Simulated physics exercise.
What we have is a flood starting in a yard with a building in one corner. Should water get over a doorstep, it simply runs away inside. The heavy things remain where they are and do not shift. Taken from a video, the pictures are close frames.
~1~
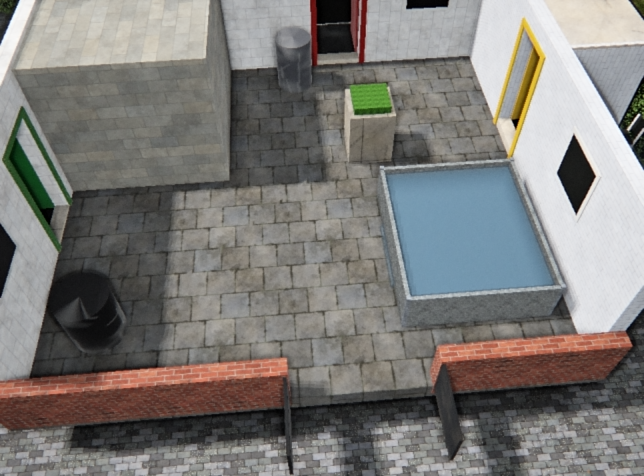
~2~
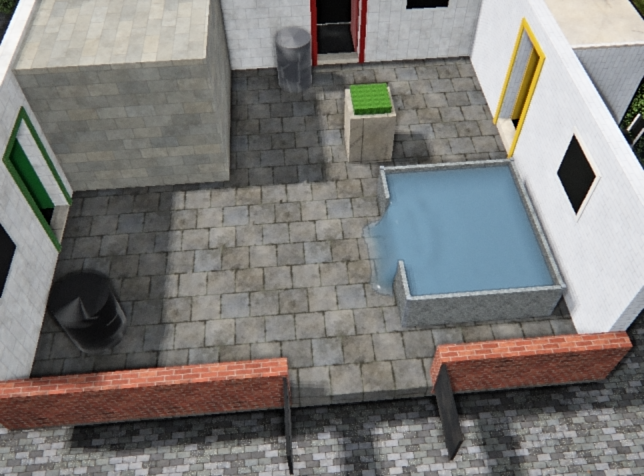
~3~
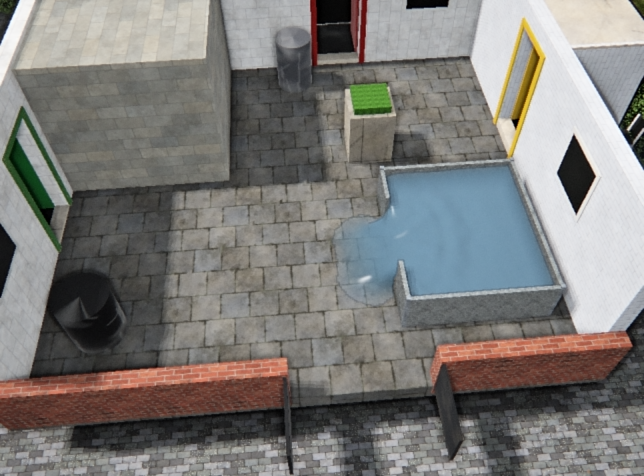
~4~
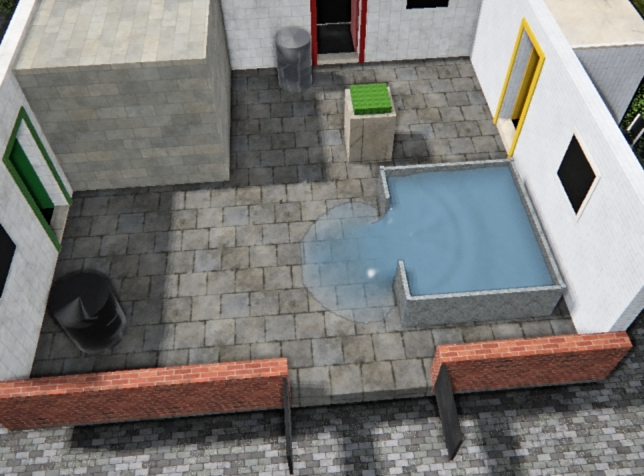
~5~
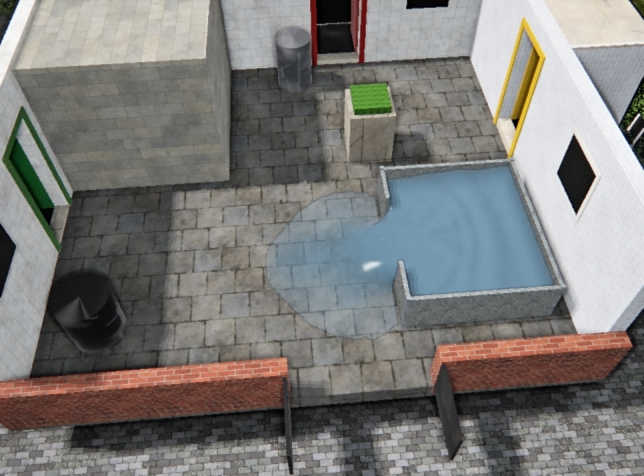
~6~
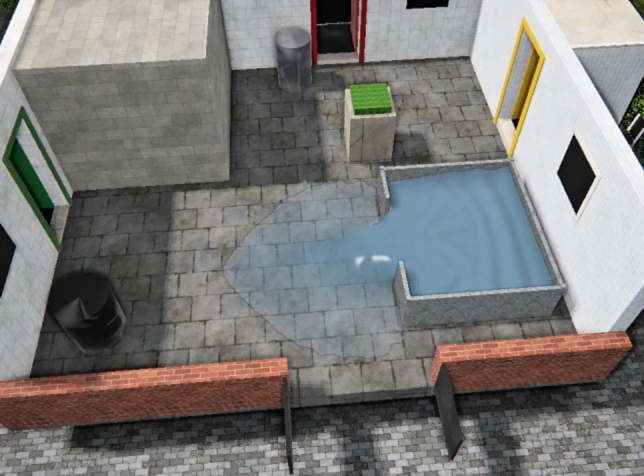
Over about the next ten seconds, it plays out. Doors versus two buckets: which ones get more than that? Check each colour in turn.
Result: The green door overshoots the limit; the yellow door keeps inside the limit; the red door keeps inside the limit.
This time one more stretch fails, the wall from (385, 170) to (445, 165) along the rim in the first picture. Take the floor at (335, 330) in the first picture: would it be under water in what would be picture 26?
That spot ends up spared.
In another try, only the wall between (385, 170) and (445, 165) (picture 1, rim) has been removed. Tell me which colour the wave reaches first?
The red one.
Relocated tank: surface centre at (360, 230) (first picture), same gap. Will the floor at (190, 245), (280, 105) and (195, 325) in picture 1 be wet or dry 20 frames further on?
I'd call them watered, still dry and watered, in the order asked.
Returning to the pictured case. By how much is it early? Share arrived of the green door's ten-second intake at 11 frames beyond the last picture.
Estimated share: About 0 %.
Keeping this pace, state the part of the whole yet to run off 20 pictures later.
Some 96 per cent has not gone.
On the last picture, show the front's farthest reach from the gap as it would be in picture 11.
Approximate pixel: (73, 292).
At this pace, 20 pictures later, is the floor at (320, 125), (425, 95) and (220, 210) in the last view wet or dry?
Taking them as listed, they are spared, spared and waterlogged.
A moment on, water covers 35 % of the floor; the green door not reached, the yellow door not reached, the red door not reached.
Next, water covers 50 % of the floor; the green door under two buckets in, the yellow door not reached, the red door not reached.
Then, water covers 55 % of the floor; the green door far over two buckets in, the yellow door not reached, the red door not reached.
Later, water covers 55 % of the floor; the green door far over two buckets in, the yellow door not reached, the red door wet at the sill, nothing in.
In the end, water covers 80 % of the floor; the green door far over two buckets in, the yellow door not reached, the red door wet at the sill, nothing in.
